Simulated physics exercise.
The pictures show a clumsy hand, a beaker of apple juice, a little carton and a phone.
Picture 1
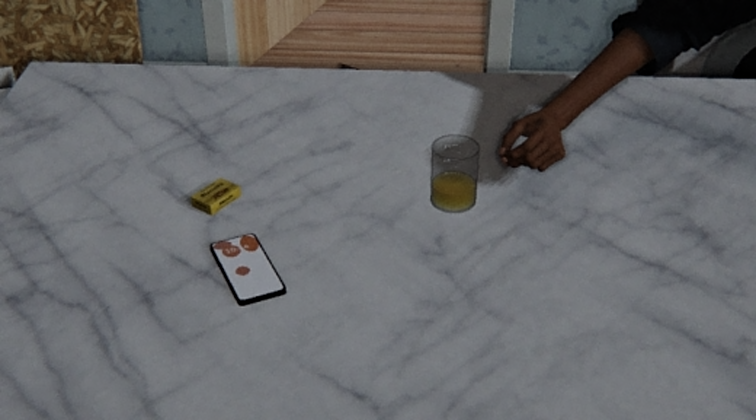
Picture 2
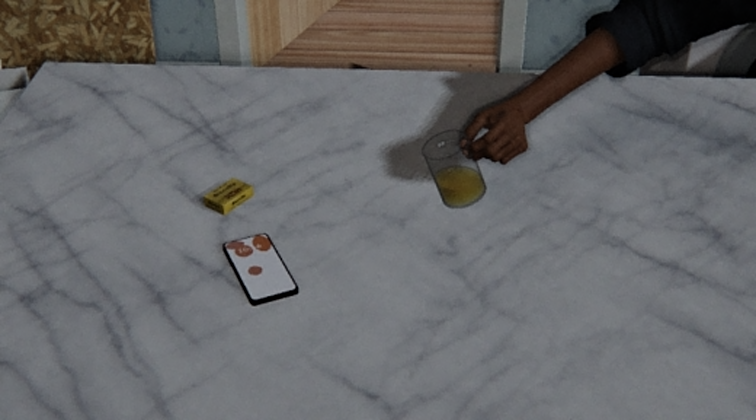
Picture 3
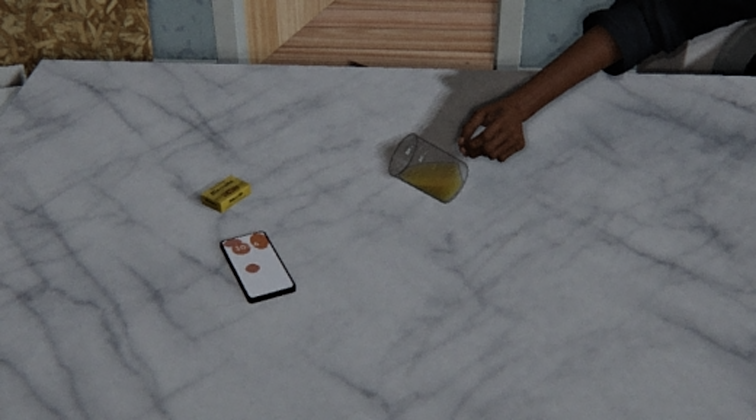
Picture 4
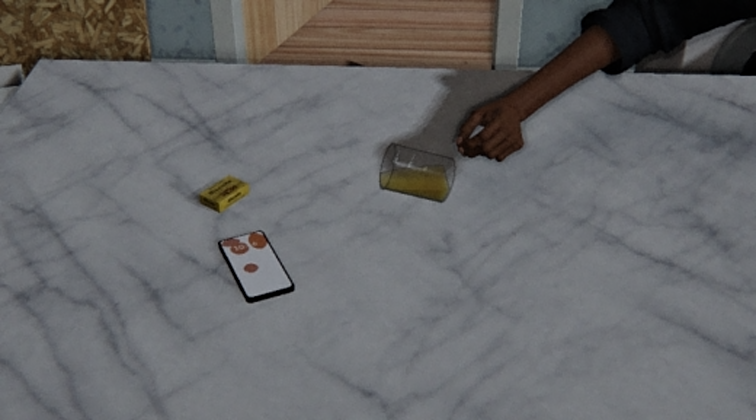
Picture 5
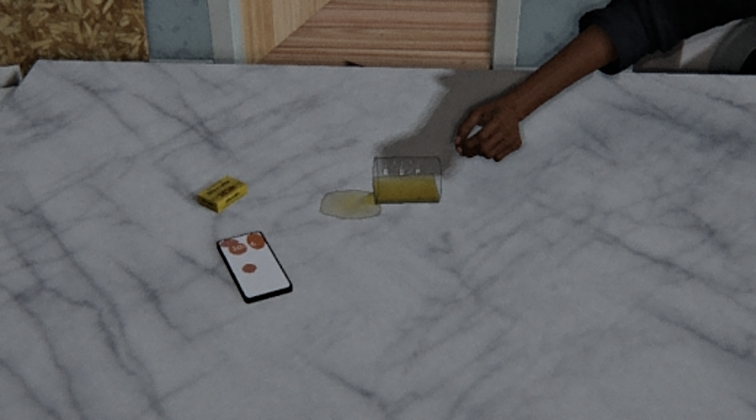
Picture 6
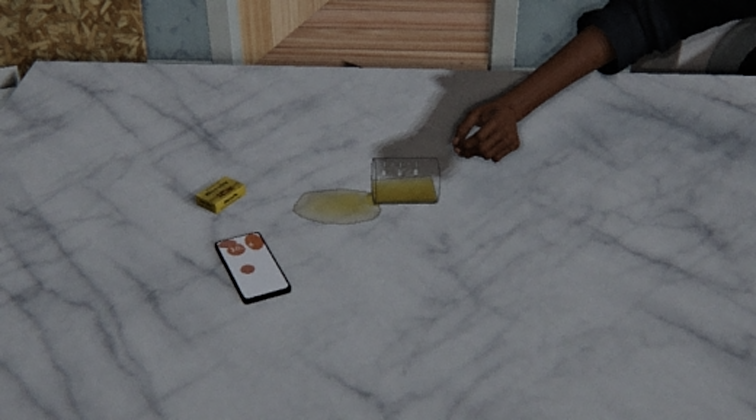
A glass of yellow juice got knocked over to the left by a hand reaching in from the right, and a puddle spread from its mouth toward a little yellow carton and a phone.
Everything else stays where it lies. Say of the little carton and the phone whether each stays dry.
As for the little carton, it gets wet; the phone gets wet.
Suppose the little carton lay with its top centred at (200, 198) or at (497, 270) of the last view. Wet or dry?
One: It is reached. Two: It stays dry.
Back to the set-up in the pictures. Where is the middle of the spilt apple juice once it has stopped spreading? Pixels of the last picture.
Roughly at (234, 217).
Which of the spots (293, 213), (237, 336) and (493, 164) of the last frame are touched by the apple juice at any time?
One: Soaked. Two: Not reached. Three: Untouched.
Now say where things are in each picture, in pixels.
In the first picture, it stands upright; beaker (454, 174) about a third full; little carton (216, 191); phone (247, 266).
In the second picture, fingers against its side; beaker (454, 169) tipped 20°.
In the third picture, it is falling; beaker (428, 169) tipped 55°; phone (257, 263).
In the fourth picture, it is falling; beaker (416, 173) tipped 70°; little carton (224, 189).
In the fifth picture, it is down; beaker (406, 180) tipped 85°; a puddle starts at (351, 205).
In the sixth picture, it is down; beaker (404, 181) tipped 85°; a puddle starts at (341, 206); little carton (221, 190); phone (252, 264).
A moment on, the puddle covers about as much as a plate; the little carton is reached; the phone is reached.
When it is over, the puddle covers about as much as a plate; the little carton is reached; the phone is reached.
